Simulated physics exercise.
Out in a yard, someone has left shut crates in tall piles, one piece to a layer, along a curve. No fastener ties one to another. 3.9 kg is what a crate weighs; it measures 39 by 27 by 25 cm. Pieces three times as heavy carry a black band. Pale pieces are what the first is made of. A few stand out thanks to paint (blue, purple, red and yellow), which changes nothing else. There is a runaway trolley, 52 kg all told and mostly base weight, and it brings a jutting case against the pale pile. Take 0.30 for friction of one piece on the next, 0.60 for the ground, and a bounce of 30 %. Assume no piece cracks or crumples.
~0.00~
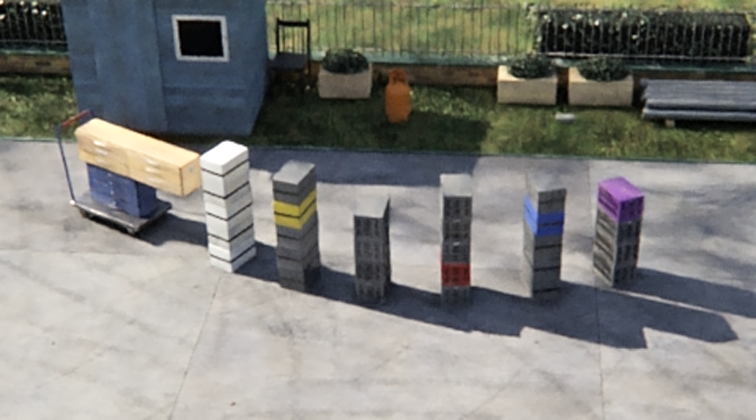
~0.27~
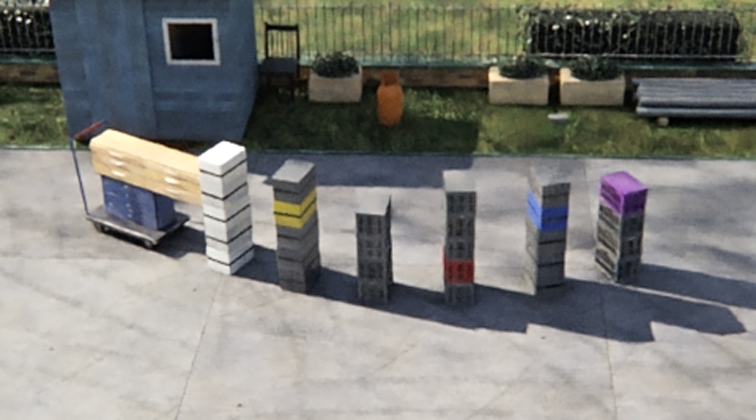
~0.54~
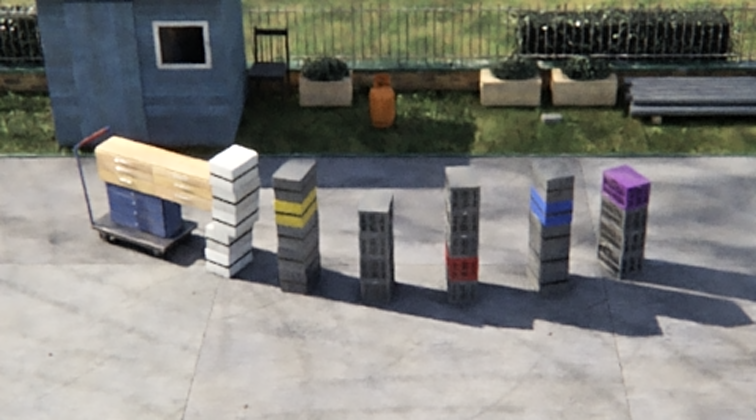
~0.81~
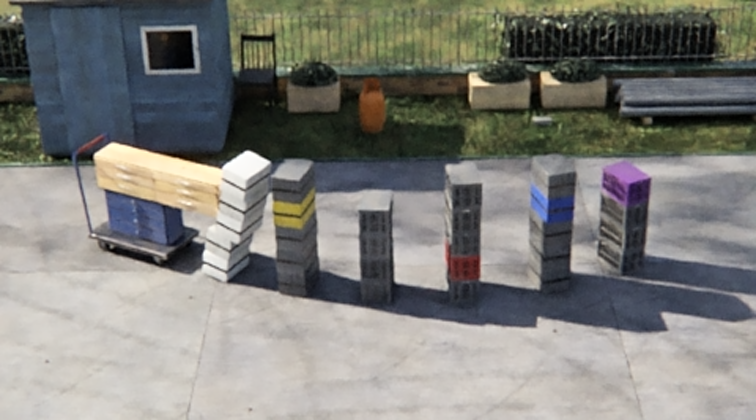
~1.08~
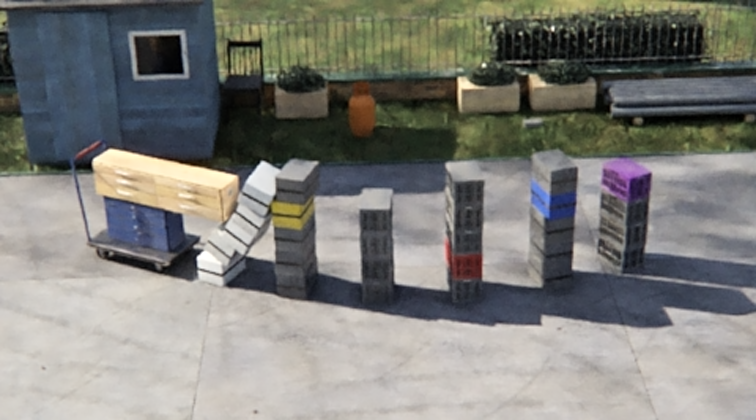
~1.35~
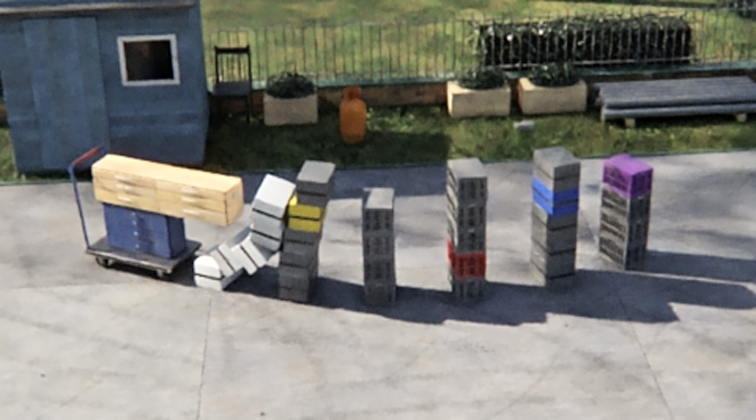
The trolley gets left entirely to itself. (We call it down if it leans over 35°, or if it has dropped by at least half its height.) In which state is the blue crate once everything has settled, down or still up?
In the end the blue crate is still up.
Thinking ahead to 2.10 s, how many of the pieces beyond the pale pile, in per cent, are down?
15 %.
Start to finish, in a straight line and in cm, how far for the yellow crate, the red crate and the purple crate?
About: Yellow 90, red 10, purple 0.
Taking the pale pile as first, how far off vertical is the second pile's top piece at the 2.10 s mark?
Measured from upright, roughly 60°.
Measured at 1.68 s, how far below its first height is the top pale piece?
30 cm.
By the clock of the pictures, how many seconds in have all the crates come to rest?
Close to 3.5 seconds, I'd say.
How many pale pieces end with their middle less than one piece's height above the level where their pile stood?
5.
Around 1.68 s, 4 of the pale pile down; none of the 23 other crates down, 4 disturbed; blue crate unmoved; yellow crate tipped 30°.
Around 2.10 s, 4 of the pale pile down; 4 of the 23 other crates down; blue crate unmoved; yellow crate tipped 42°, 34 cm lower.
Around 2.62 s, 4 of the pale pile down; 6 of the 23 other crates down; blue crate unmoved; yellow crate on its side.
Finally (3.7 s), 4 of the pale pile down; 6 of the 23 other crates down; blue crate unmoved; yellow crate on its side; red crate displaced 7 cm. Seen by the last camera, middles, blue crate near (556, 194), yellow crate near (352, 296).
